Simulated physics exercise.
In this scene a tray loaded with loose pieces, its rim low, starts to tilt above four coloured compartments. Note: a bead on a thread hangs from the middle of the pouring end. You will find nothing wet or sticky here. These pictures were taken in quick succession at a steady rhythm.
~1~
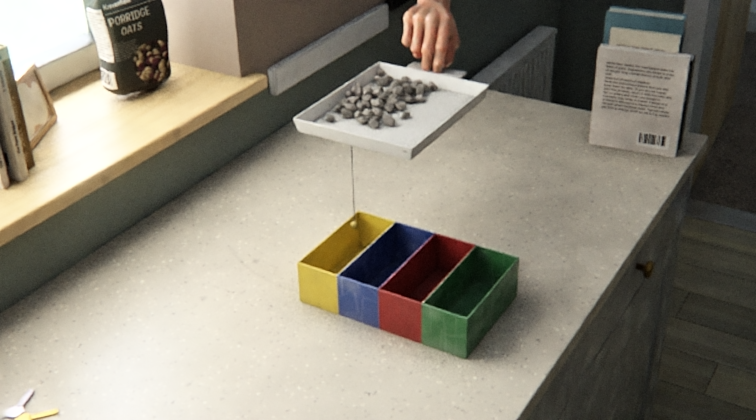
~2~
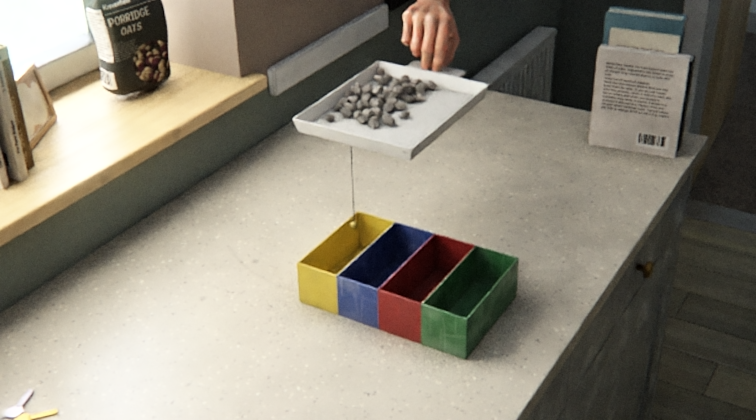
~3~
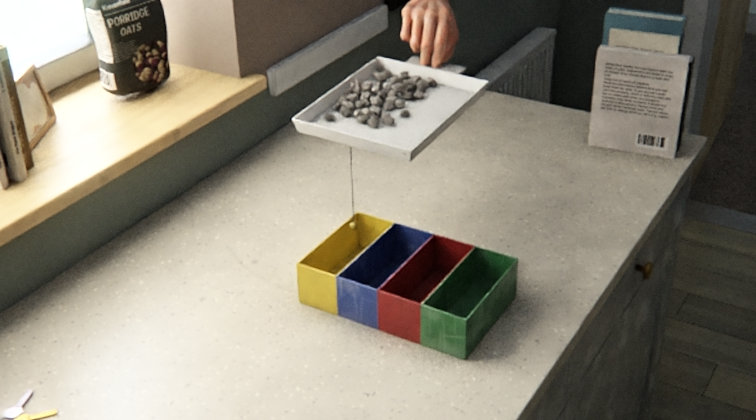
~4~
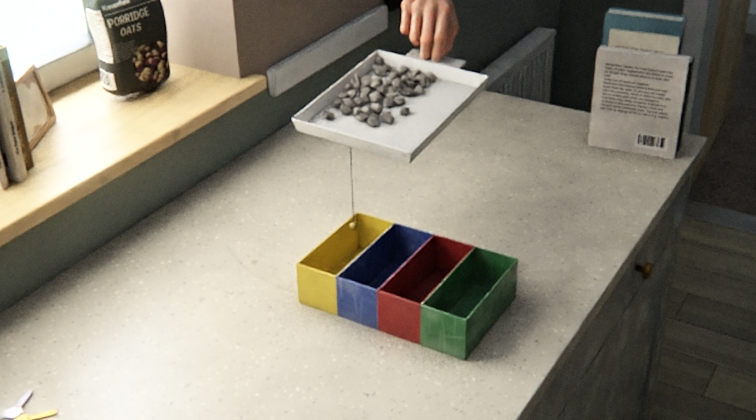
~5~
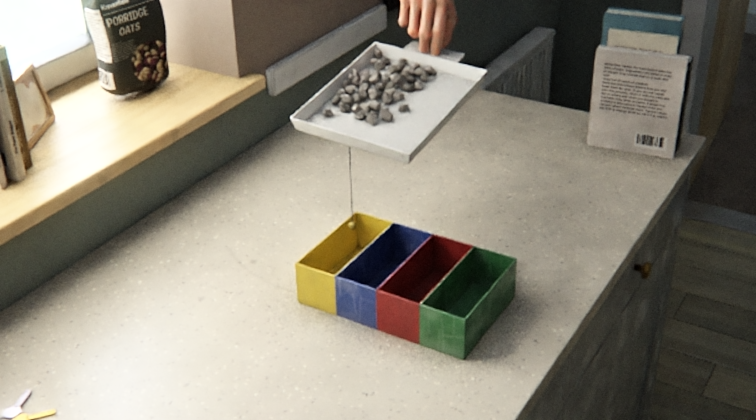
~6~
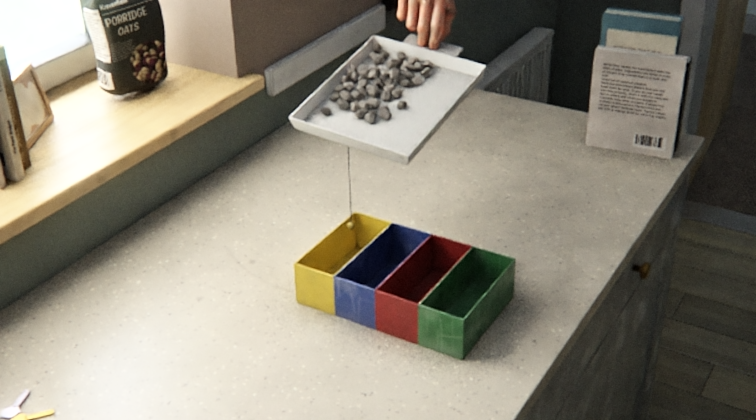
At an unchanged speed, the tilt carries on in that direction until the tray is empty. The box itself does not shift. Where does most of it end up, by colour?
Most of it ends up in blue.
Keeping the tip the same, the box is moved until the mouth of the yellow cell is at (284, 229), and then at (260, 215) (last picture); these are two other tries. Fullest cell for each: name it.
Run one gives the green one; run two gives green.
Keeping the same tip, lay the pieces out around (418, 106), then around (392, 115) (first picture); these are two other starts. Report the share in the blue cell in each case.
You'd see roughly 60 per cent first and roughly 60 per cent second.
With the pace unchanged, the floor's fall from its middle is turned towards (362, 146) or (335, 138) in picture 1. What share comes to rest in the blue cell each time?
In turn 20 and 0 in a hundred.
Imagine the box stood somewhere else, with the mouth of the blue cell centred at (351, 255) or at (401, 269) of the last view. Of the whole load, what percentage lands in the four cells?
About 100 per cent, then about 90 per cent.
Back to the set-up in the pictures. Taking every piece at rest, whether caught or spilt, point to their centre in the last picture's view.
About pixel (374, 297).
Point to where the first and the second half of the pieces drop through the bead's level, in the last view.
Around (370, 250), followed by around (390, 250).
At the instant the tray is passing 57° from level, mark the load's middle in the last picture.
I'd mark it close to (371, 131).
Soon after the last picture, tray tipped steeply; nearly all on the tray; a small part falling or outside the box.
A little later, tray tipped right over; about half on the tray; a small part in the blue cell; a small part in the red cell; a stray few in the yellow cell; about a third falling or outside the box.
Later still, tray tipped past a quarter turn; about two thirds in the blue cell; about a quarter in the red cell; about a quarter in the yellow cell; a small part falling or outside the box.
At rest, tray tipped past a quarter turn; about two thirds in the blue cell; about a quarter in the red cell; about a quarter in the yellow cell; none in the green cell; a small part outside the box.
